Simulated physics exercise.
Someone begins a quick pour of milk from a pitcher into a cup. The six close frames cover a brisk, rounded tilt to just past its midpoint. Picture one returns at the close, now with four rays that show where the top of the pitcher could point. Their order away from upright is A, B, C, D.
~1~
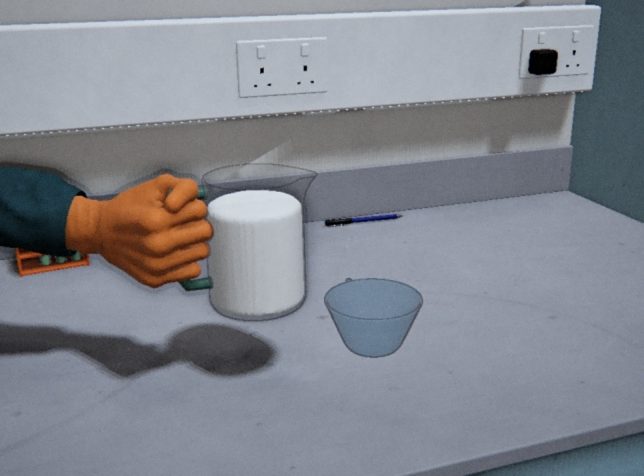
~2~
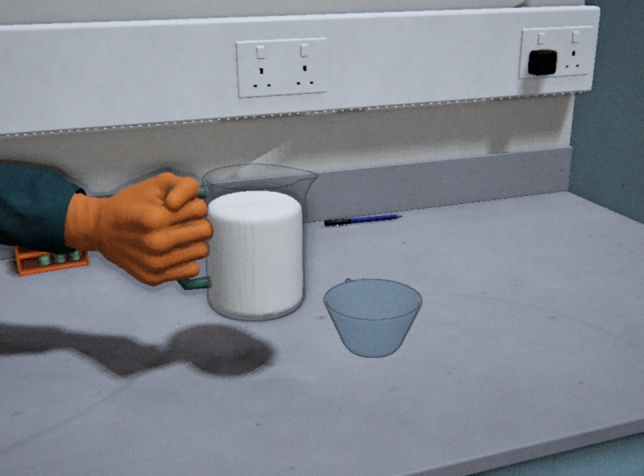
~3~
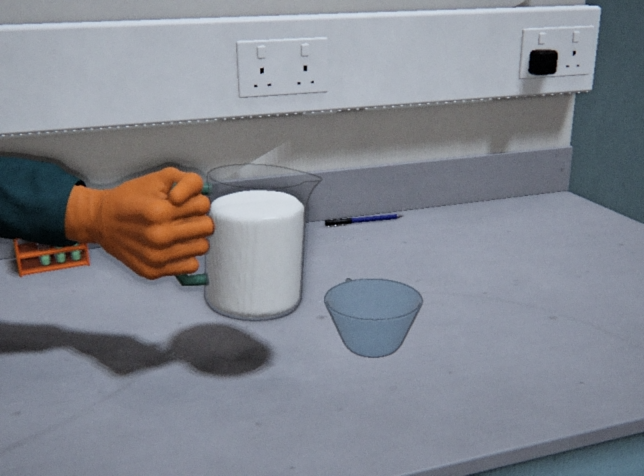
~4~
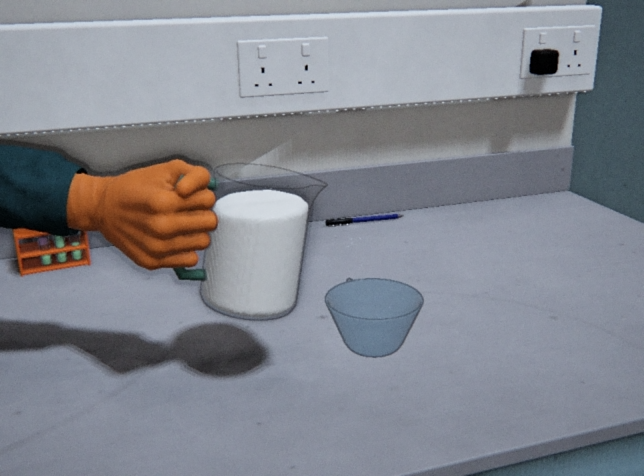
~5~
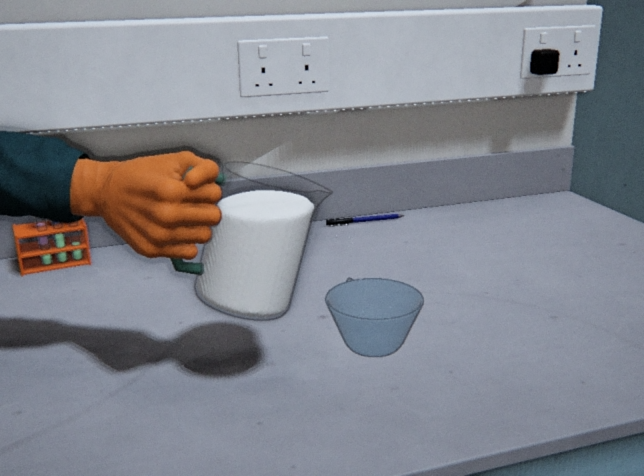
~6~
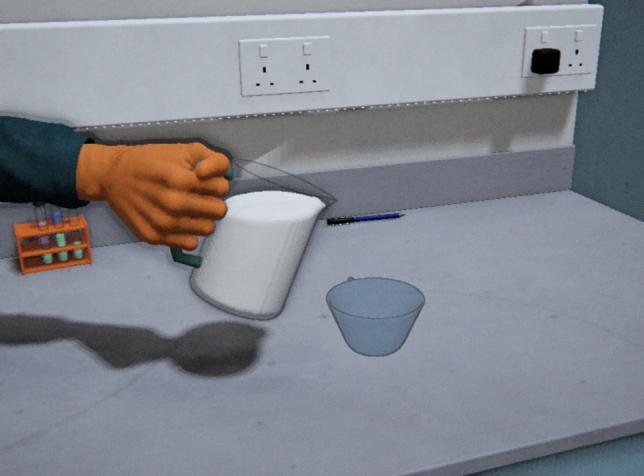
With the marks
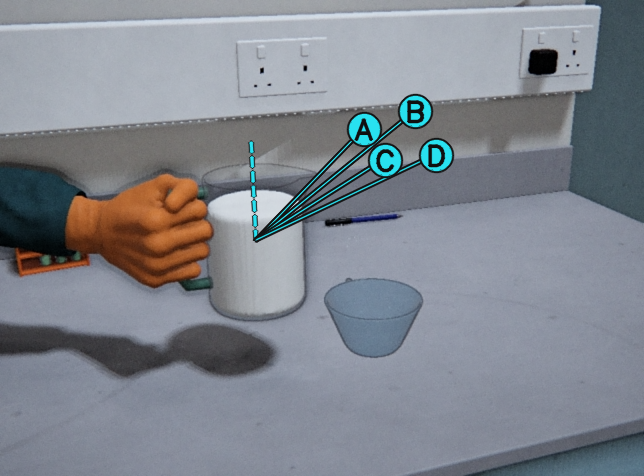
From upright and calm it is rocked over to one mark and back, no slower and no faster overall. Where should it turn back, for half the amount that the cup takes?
Line B does it best.
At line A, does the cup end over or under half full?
Under.
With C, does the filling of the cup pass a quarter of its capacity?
Yes, it does.
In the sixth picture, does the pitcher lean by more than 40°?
No, it does not.
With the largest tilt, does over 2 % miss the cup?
Yes.
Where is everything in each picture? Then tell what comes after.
Upright, lip at (315, 173); rim of the cup round (373, 297); nothing has left yet, in the first picture.
Upright, lip at (315, 174); nothing has left yet, in the second picture.
Tipped about 5°, lip at (319, 178); nothing has left yet, in the third picture.
Tipped about 10°, lip at (325, 183); nothing has left yet, in the fourth picture.
Tipped about 16°, lip at (330, 190); nothing has left yet, in the fifth picture.
Tipped about 23°, lip at (335, 198); nothing has left yet, in the sixth picture.
On the marked copy, A at (351, 140); B at (401, 121); C at (370, 167); D at (420, 161).
For line A, the cup ends with about 32 % of what it can hold.
For line B, the cup ends with about 52 % of what it can hold; 3 % of the milk is spilt.
For line C, the cup ends with about 64 % of what it can hold; 9 % of the milk is spilt.
For line D, the cup ends with about 81 % of what it can hold; 16 % of the milk is spilt.
